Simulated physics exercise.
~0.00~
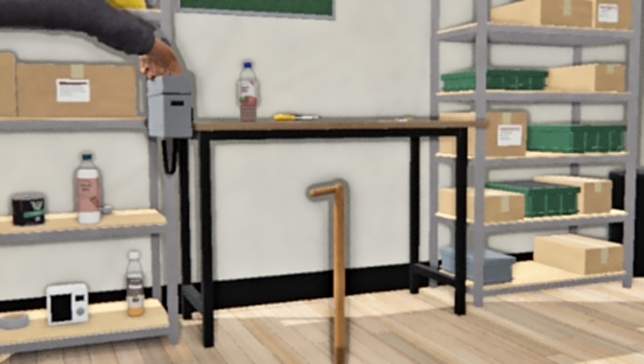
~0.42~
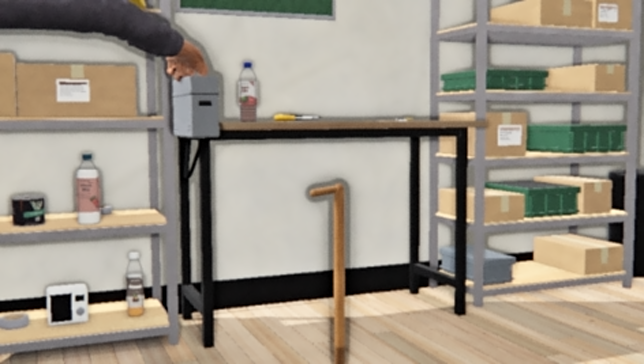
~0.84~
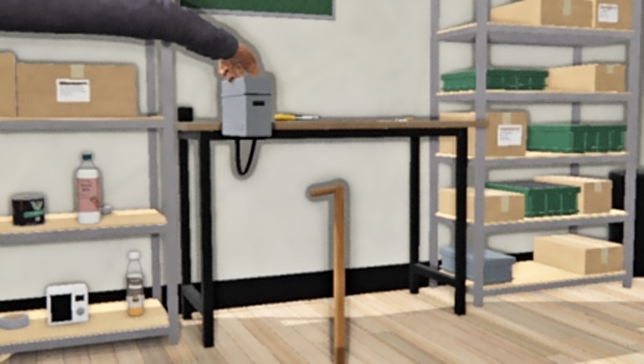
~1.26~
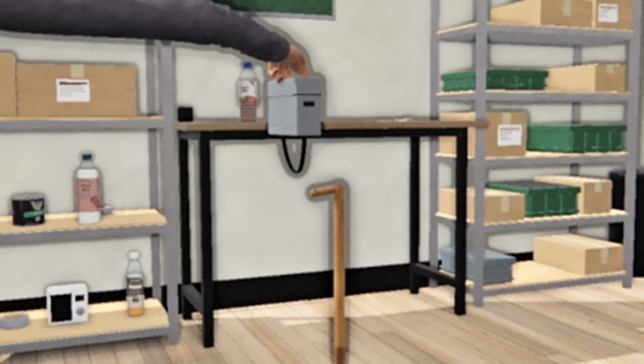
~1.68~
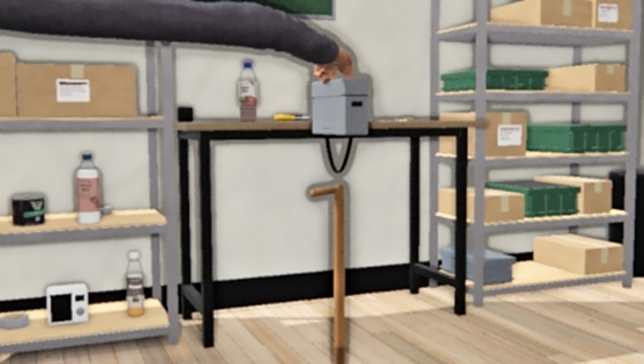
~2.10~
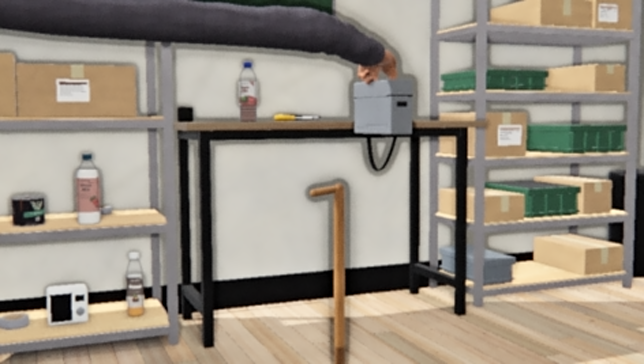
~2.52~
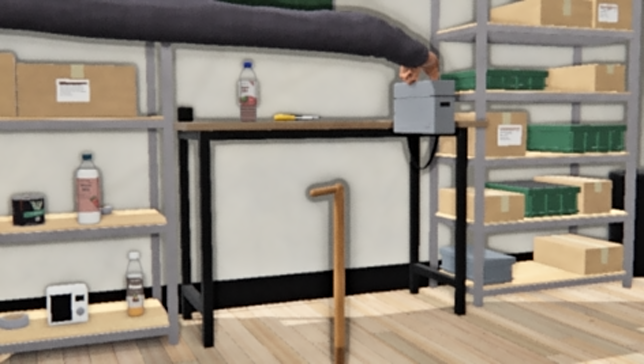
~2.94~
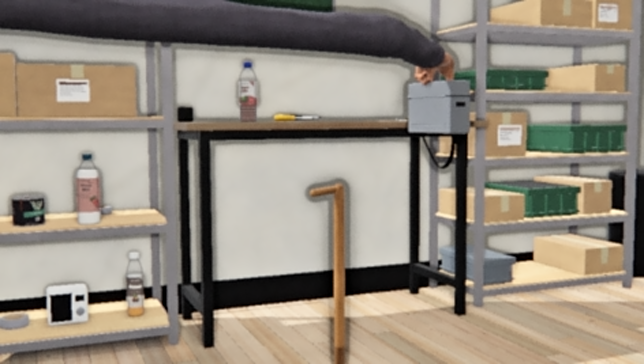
In a storeroom with shelves on both sides, a hand carried a grey case with a dangling loop rightward along a table, passing above a hooked wooden post without snagging, and ended up holding it near the table's right end.
